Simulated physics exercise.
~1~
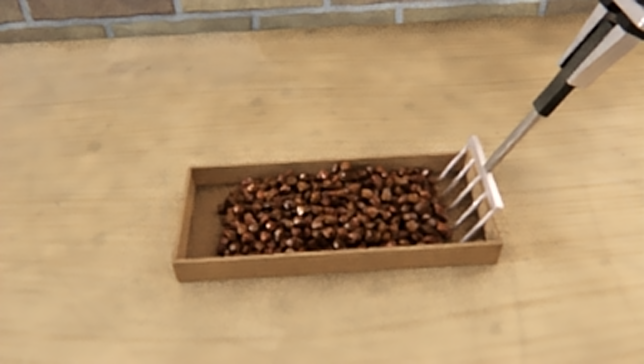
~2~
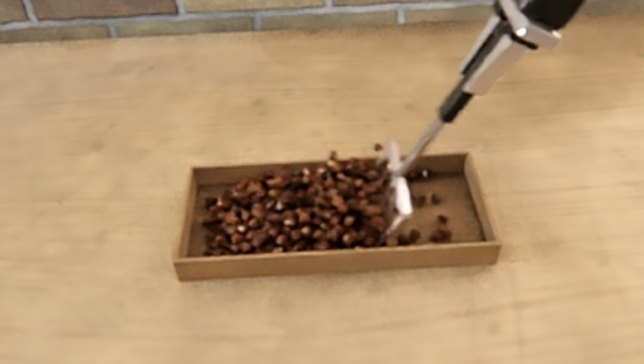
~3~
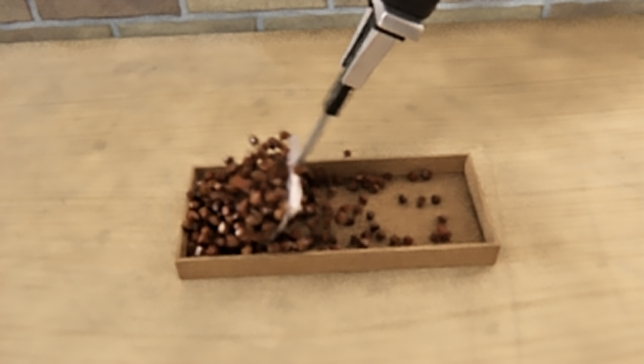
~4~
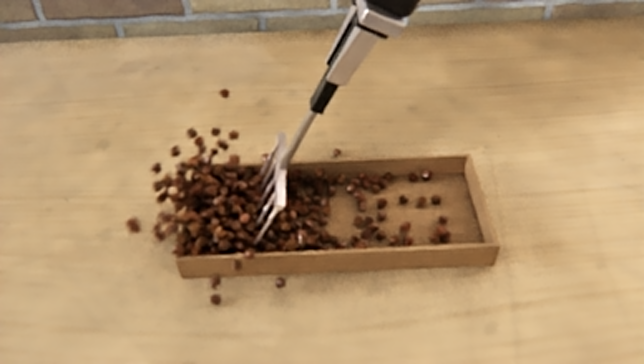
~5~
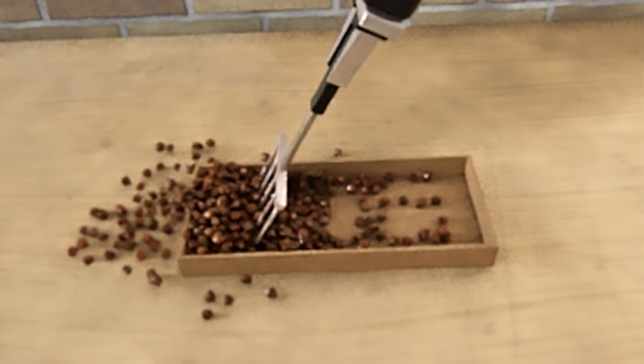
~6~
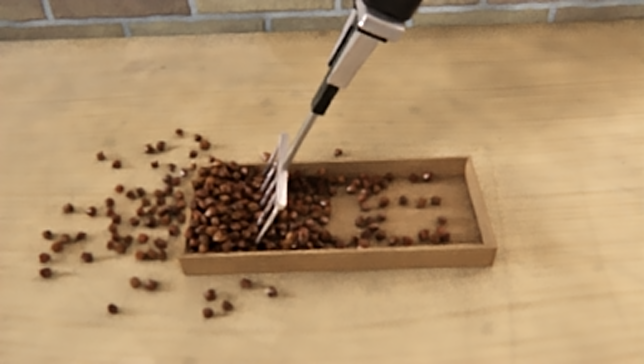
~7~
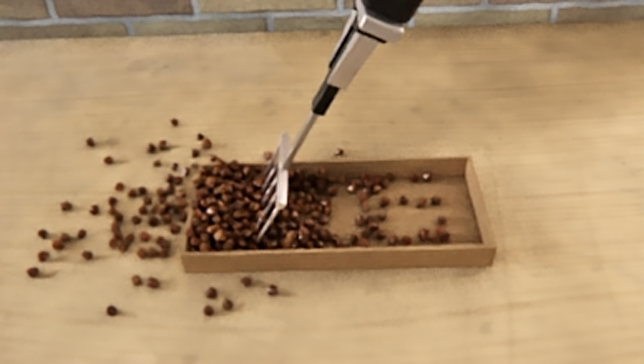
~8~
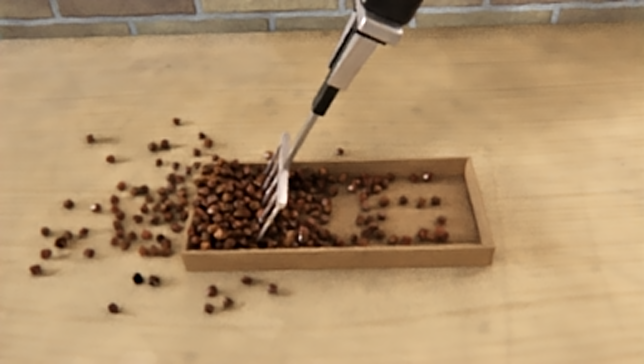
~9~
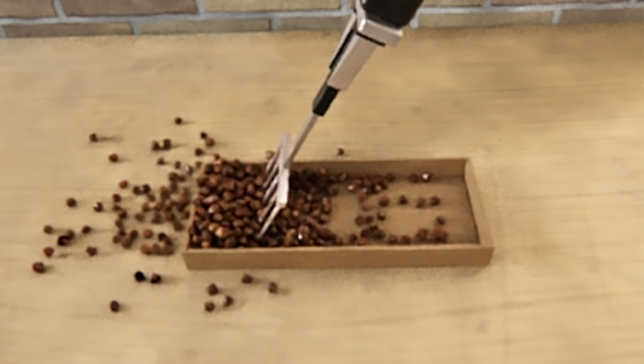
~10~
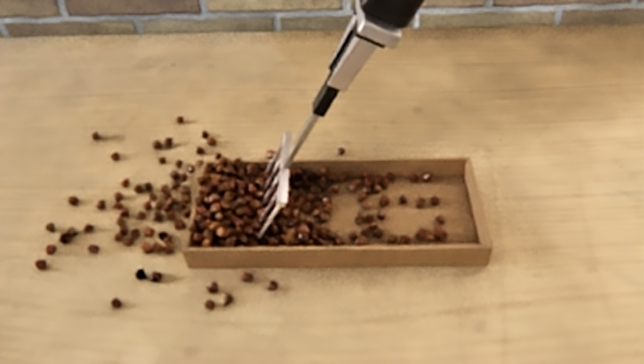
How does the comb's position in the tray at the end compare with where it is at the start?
At the start the comb is at the right end of the tray, and by the end it stands left of the tray's middle, against the heaped pellets.
On a pale wooden tabletop before a brick wall, a shallow rectangular tray holds a heap of small brown pellets, with a comb-like tool on a robot arm standing at its right end. The comb sweeps left through the tray, pushing the pellets along and leaving only a few scattered behind it. The pellets pile up against the left end, and many spill over the rim. They scatter across the table, mostly to the left, with a few in front. The comb stops inside the tray, and most pellets remain heaped at the left while the strays lie still.
